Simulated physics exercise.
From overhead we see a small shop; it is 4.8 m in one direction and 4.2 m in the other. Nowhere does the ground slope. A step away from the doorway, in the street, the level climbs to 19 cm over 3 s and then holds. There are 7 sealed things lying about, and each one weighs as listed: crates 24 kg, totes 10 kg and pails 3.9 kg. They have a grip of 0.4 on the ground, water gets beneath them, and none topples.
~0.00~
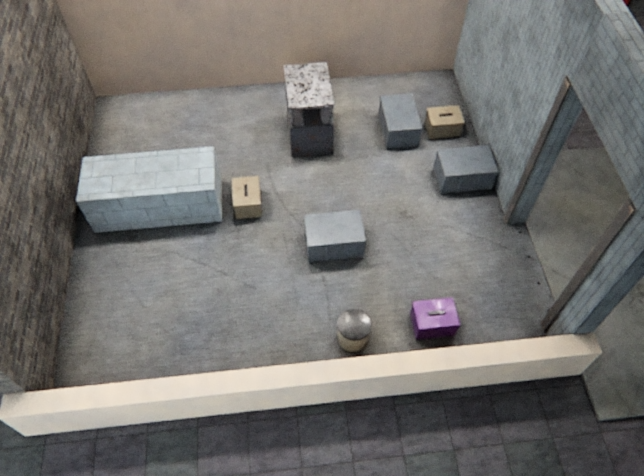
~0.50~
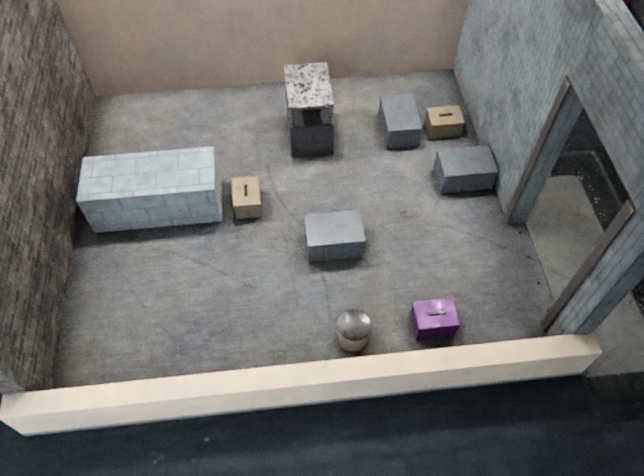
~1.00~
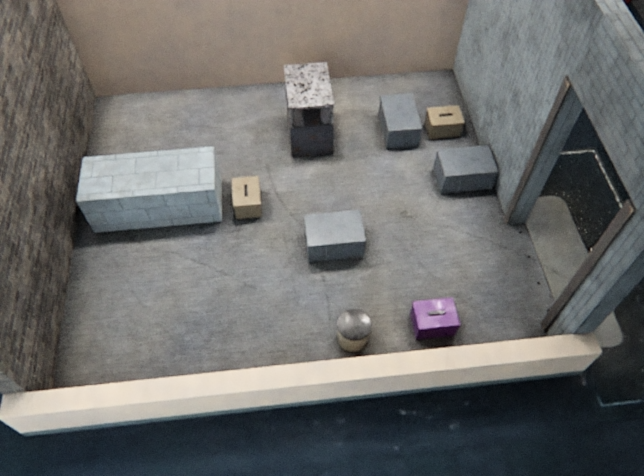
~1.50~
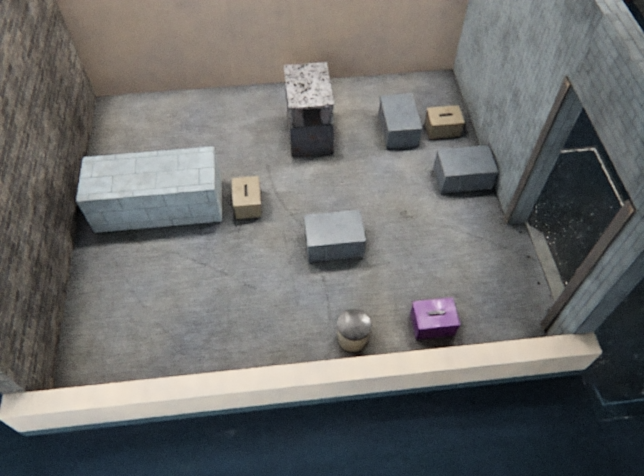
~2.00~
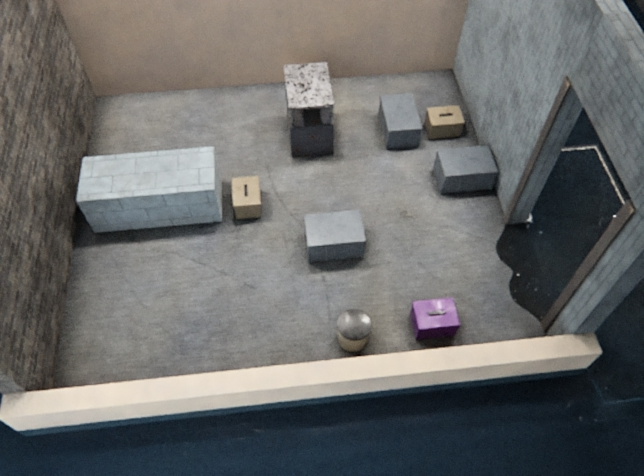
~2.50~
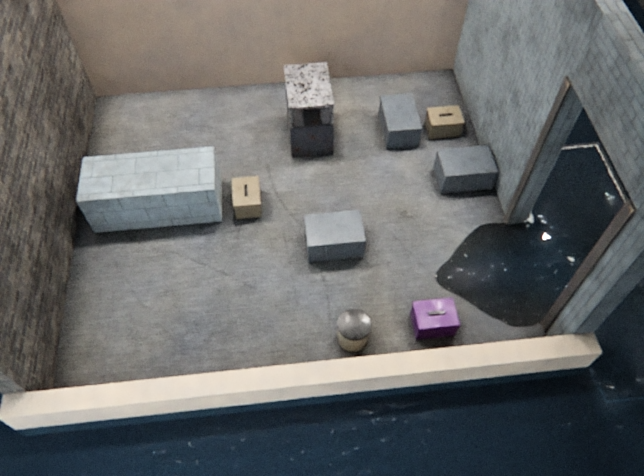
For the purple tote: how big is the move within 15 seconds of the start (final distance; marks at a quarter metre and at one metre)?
It will likely make a long trip.
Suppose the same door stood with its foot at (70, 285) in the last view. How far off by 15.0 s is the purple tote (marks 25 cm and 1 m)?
By then the purple tote has been carried a long way.
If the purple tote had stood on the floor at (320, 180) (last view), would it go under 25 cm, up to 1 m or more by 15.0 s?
Outcome - it covers a small distance.
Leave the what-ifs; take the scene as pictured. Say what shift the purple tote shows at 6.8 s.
Displacement by then near 200 cm.
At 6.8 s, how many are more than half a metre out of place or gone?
2.
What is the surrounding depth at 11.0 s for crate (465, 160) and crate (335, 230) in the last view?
Depths: Near 3 cm, then near 7 cm.
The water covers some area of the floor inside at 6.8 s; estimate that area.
My estimate is roughly 15 m2.
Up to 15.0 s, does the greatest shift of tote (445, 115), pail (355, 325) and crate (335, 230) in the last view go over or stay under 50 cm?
Note - in order: Smaller; farther; farther.
After 3.5 s the purple tote is near (435, 314), 0.0 m from its start, aground; 0 afloat.
After 6.8 s the purple tote is near (243, 317), 1.8 m from its start, aground; 0 afloat.
After 11.0 s the purple tote is near (203, 231), 2.5 m from its start, afloat; 2 afloat.
After 15.0 s the purple tote is near (365, 100), 3.0 m from its start, aground; 4 afloat.
